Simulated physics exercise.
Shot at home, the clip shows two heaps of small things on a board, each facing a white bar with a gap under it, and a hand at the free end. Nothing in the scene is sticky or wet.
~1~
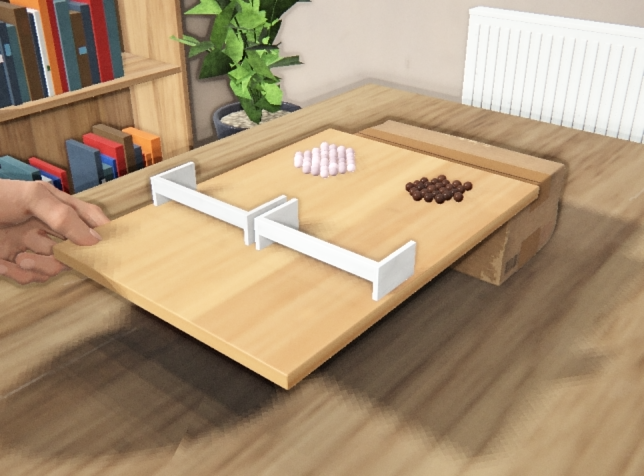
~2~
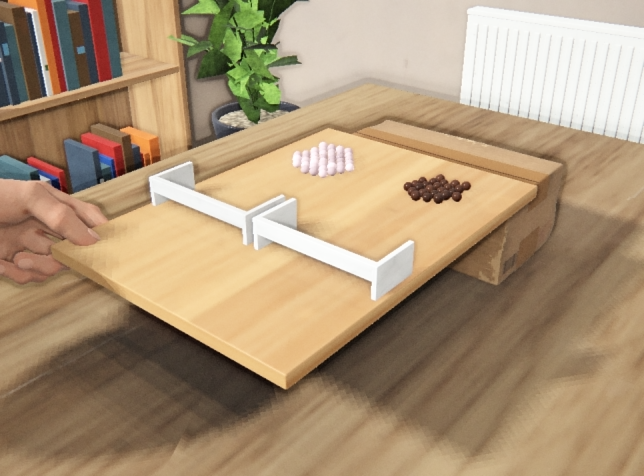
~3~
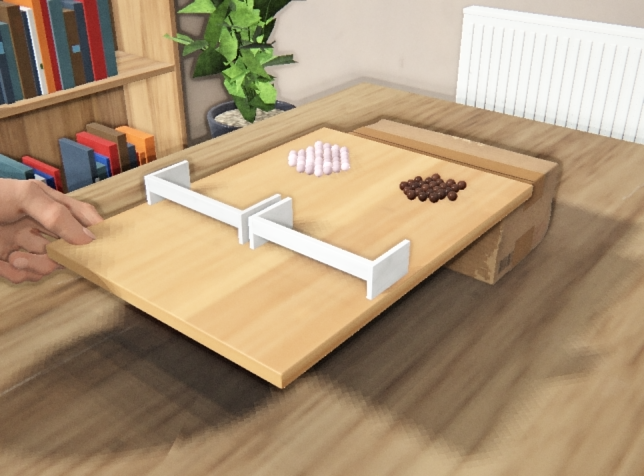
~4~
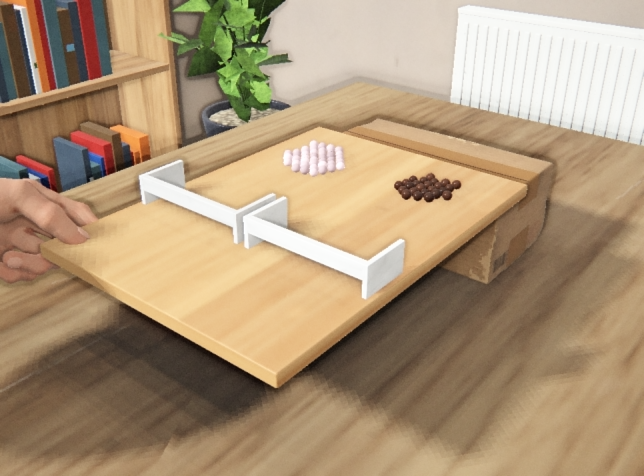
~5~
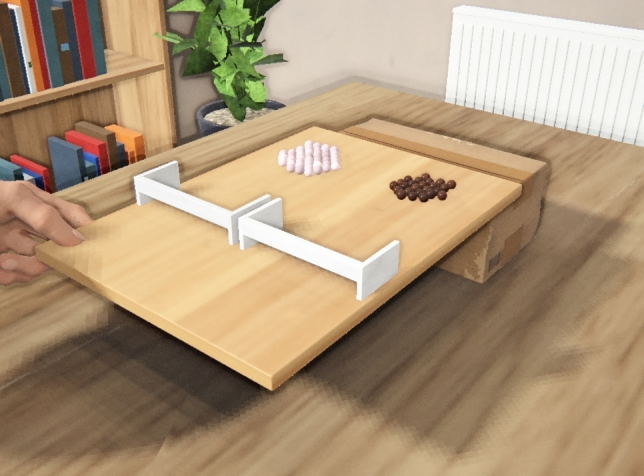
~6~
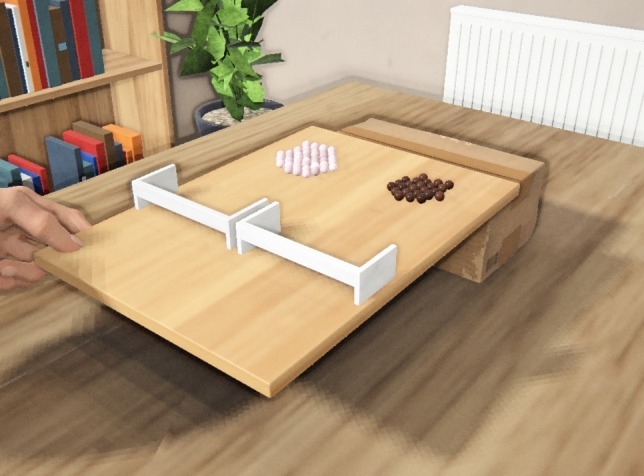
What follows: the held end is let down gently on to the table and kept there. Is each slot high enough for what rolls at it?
Result: I'd bet the near portion heads on downhill. I'd bet the far portion heads on downhill.
Then, 0.27 s past the last view, board sloping at 7°; near portion where it was; far portion where it was.
Then, 0.61 s past the last view, board sloping at 14°; near portion on its way down; far portion on its way down.
Then, 0.97 s past the last view, board resting at 16°; near portion all past its gate; far portion all past its gate.
Finally, board resting at 16°; near portion all past its gate; far portion all past its gate.
